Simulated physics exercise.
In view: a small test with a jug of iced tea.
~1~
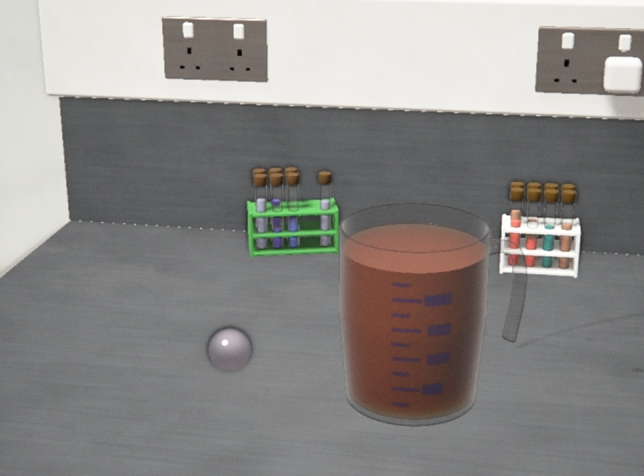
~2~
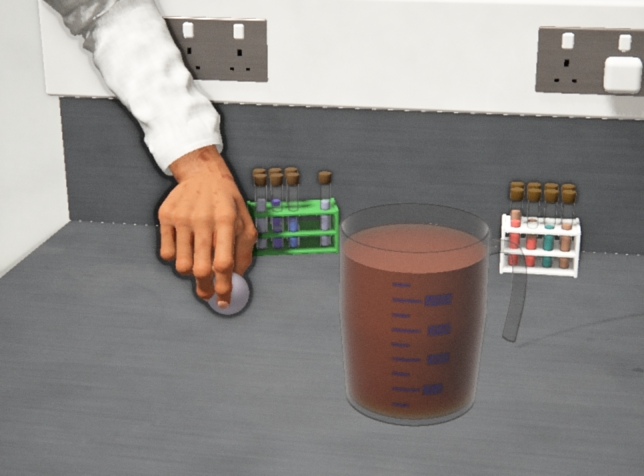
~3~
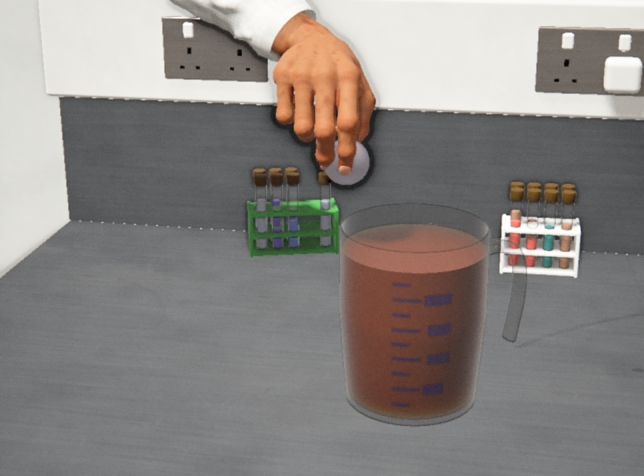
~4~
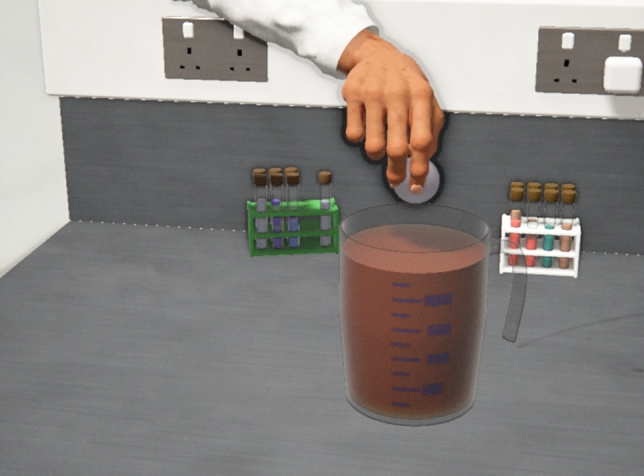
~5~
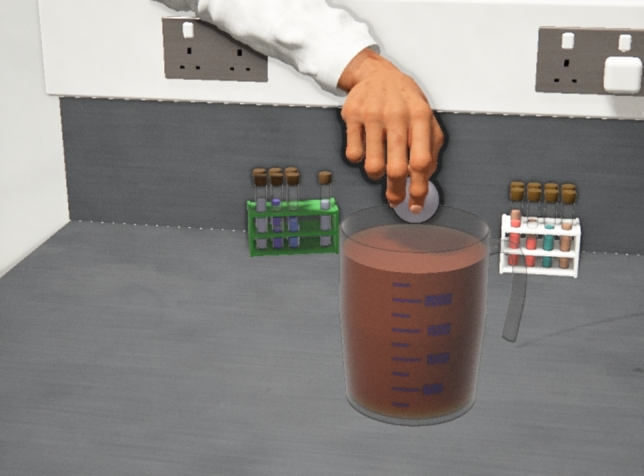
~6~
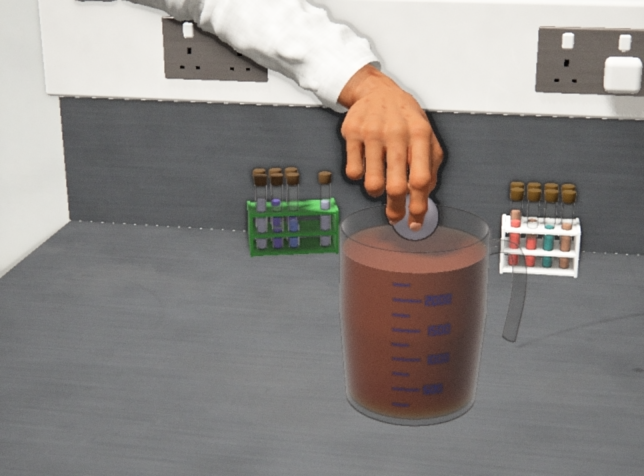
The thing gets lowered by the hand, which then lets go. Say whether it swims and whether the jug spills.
Well, it heads down, and as for the jug, it copes fine.
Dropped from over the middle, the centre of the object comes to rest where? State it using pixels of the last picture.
I'd say somewhere about (411, 369).
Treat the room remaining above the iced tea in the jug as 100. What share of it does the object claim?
I'd say somewhere close to 10 percent.
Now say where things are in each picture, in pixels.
The steel ball lies on the top at (230, 350); jug (413, 309) nearly full, in the first picture.
A hand picks up the steel ball at (228, 293); jug nearly full, surface at (414, 247), in the second picture.
The steel ball is carried over at (346, 162); jug (413, 309) nearly full, in the third picture.
The steel ball is above the jug at (416, 179); jug nearly full, surface at (414, 247), in the fourth picture.
The steel ball comes down at (415, 199); jug (413, 309) nearly full, in the fifth picture.
The steel ball is just over the surface at (415, 217); jug nearly full, surface at (414, 247), in the sixth picture.
Next, the steel ball enters the iced tea; the jug is nearly full.
After that, the steel ball goes on down; the jug is nearly full.
Finally, the steel ball has sunk; the jug is nearly full; the top is dry.
